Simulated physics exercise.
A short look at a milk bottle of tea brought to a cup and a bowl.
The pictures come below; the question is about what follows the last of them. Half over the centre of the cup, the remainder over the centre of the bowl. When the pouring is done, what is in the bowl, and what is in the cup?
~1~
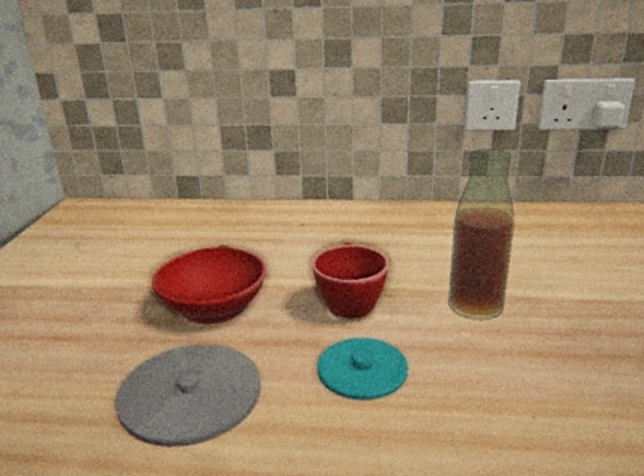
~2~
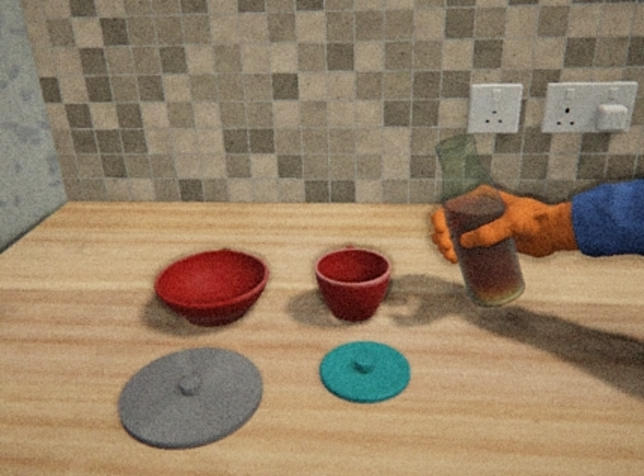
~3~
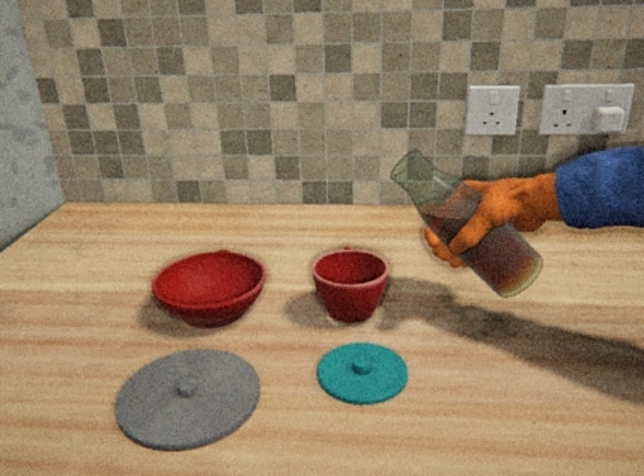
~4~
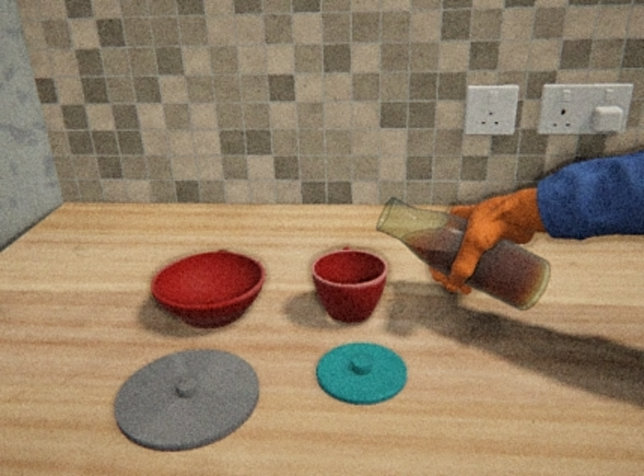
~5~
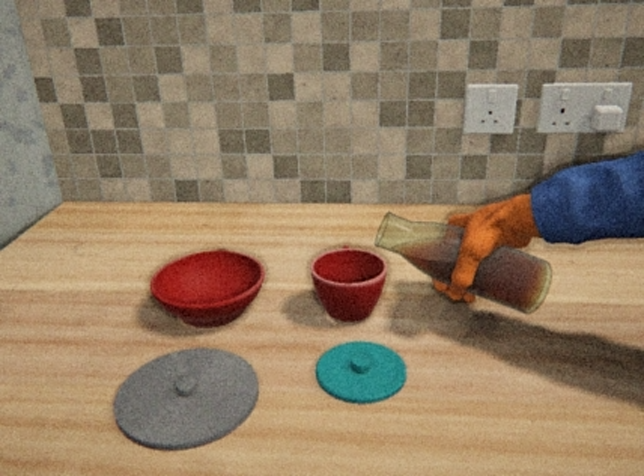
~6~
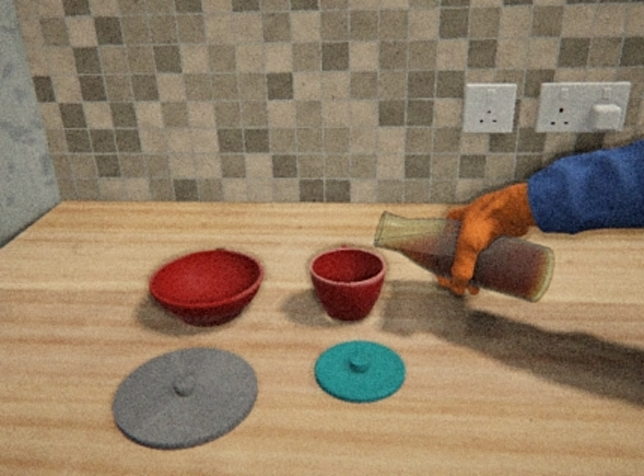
The bowl will end up with some, the cup will end up with some.
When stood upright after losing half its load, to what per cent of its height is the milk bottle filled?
I'd put it near 30 percent.
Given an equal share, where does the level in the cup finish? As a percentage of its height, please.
My estimate is 75 percent.
Shortly, the tea goes into the cup.
Then, the tea goes into the bowl.
At the finish, the cup has its share inside; the bowl has its share inside.
